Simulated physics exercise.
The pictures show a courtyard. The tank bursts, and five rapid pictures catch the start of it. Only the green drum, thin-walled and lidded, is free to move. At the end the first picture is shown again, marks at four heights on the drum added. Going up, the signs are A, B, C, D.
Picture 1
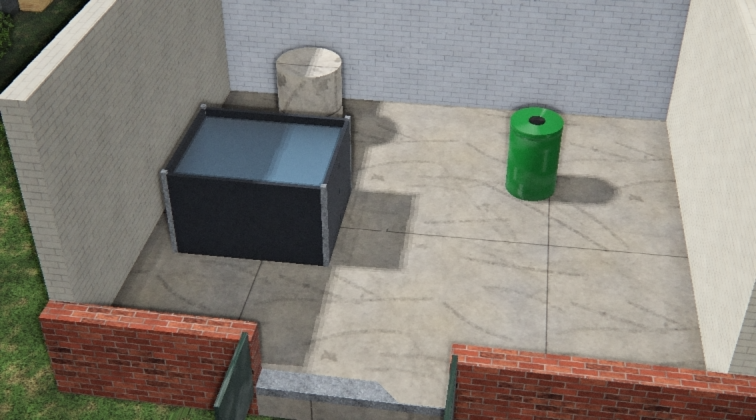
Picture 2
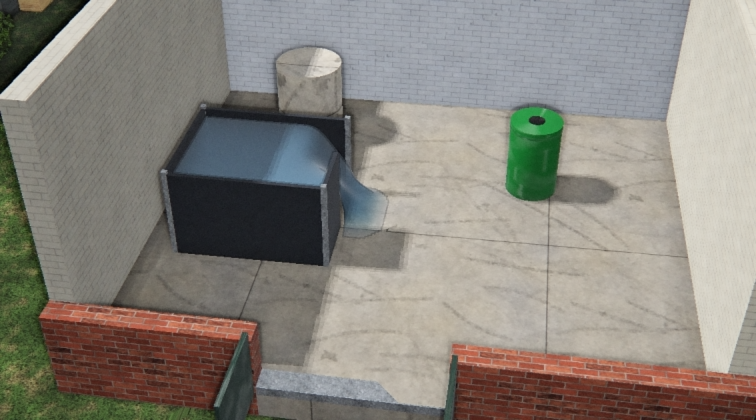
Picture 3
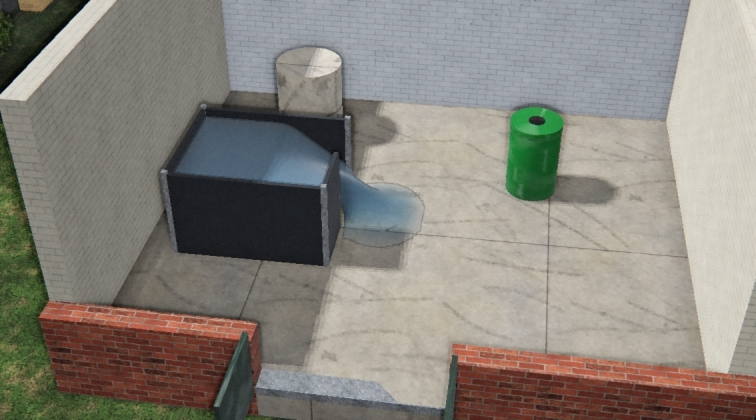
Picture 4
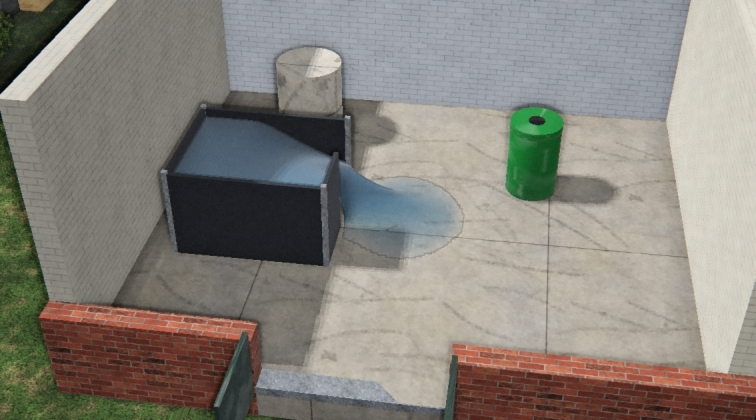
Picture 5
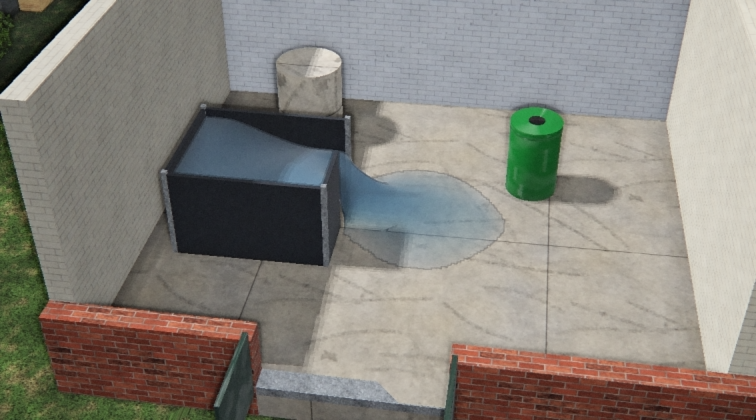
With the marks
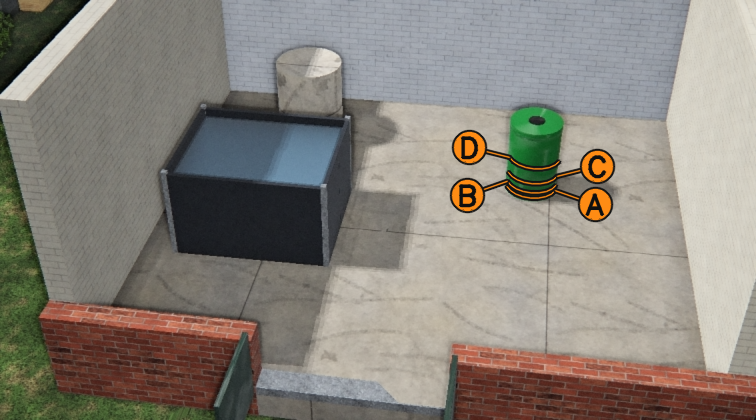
Water pours from the right side of a black, open-topped tank in a walled, paved courtyard, seen from above at a steady angle. A pale cylinder stands behind the tank, a green drum stands to the right, and low red brick walls flank an open gate in front. The tank's right side opens, and blue water slides out and spreads rightward in a widening pool, while the drum stays still.
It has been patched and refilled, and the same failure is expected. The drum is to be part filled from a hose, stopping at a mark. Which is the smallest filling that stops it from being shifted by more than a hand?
Line D.
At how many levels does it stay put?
One of the four.
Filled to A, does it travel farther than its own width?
Yes.
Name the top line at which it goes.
That would be C.
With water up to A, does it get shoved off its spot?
Yes, it does.
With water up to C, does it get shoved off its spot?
Yes.
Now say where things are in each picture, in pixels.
Lid of the green drum at (538, 121); tank full, its middle at (260, 152); open gate at (354, 337), in the first frame.
In the second frame, 1 % of the ground under water, its edge towards the drum at (377, 201).
In the third frame, 3 % of the ground under water, its edge towards the drum at (417, 207).
In the fourth frame, 6 % of the ground under water, its edge towards the drum at (452, 206).
Lid of the green drum at (538, 121); 9 % of the ground under water, its edge towards the drum at (486, 205), in the fifth frame.
In orange, A at (530, 198); B at (531, 192); C at (532, 183); D at (533, 168); from the bottom up A, B, C, D.
Choosing A, it is pushed about 3 times its own width away.
Choosing B, it is pushed about twice its own width away.
Choosing C, it is pushed about its own width away.
Choosing D, it does not move.
